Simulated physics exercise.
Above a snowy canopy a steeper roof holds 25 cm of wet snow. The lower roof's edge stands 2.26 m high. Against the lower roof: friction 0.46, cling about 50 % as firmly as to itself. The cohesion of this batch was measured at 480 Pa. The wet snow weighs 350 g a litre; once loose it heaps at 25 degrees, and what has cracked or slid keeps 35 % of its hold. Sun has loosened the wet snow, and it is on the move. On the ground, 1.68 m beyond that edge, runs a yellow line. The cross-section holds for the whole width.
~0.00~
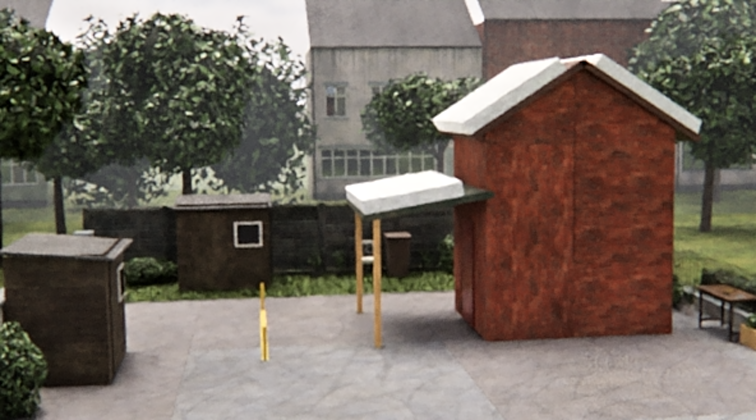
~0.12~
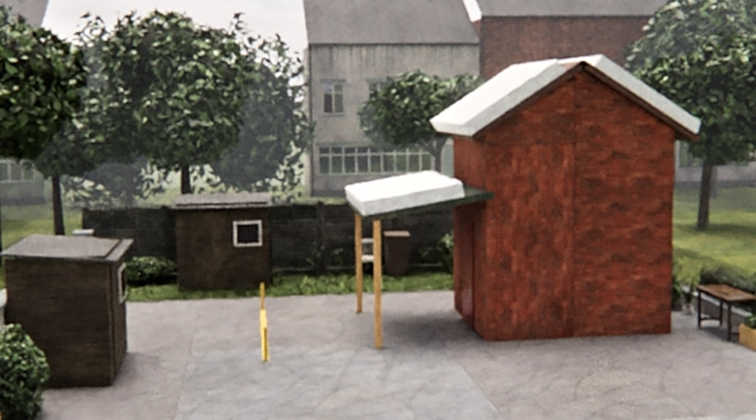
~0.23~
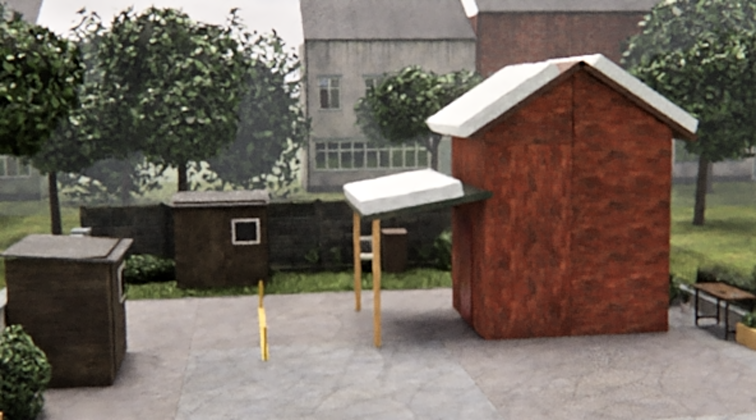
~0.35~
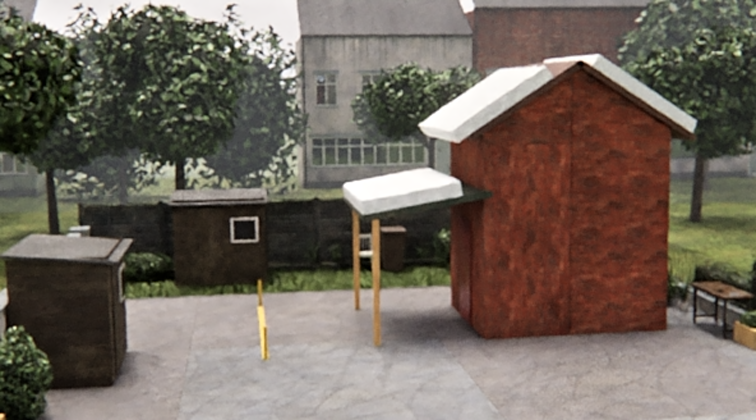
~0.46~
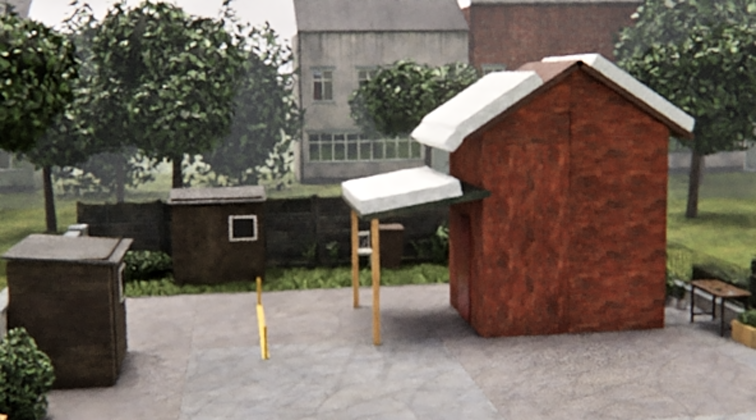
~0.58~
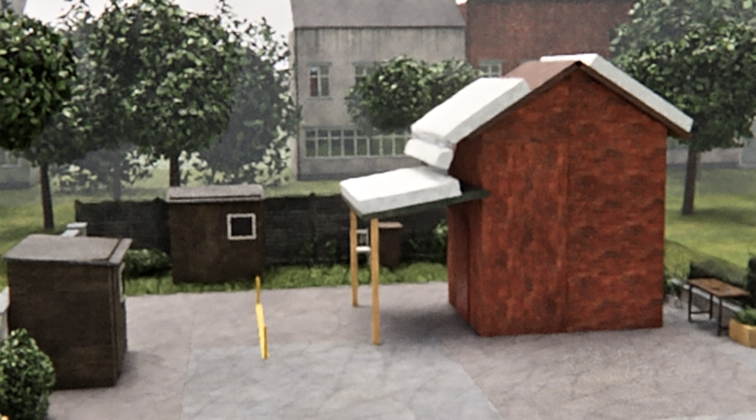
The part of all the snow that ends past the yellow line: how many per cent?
Close to 8 per cent.
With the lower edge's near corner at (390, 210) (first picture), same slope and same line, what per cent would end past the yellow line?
It would be near 20 %.
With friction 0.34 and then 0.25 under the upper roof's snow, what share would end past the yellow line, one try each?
In turn about 1 %, 4 %.
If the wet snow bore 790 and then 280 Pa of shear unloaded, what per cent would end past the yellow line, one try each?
In that order: 0 %, 16 %.
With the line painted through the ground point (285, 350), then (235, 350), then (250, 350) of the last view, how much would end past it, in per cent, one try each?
In that order: 16 %, 2 %, 4 %.
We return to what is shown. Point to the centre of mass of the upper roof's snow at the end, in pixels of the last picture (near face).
Around (343, 268).
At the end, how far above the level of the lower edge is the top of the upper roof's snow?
Roughly 0.6 m.
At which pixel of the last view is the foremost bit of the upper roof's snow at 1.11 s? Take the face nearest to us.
Near (375, 195).
After 1.11 s, none is below the lower edge and 0 % is past the line.
After 1.74 s, 19 % is below the lower edge and 0 % is past the line.
After 2.37 s, 36 % is below the lower edge and 8 % is past the line.
After 3.00 s, 36 % is below the lower edge and 8 % is past the line.
After 3.10 s, 36 % is below the lower edge and 8 % is past the line.
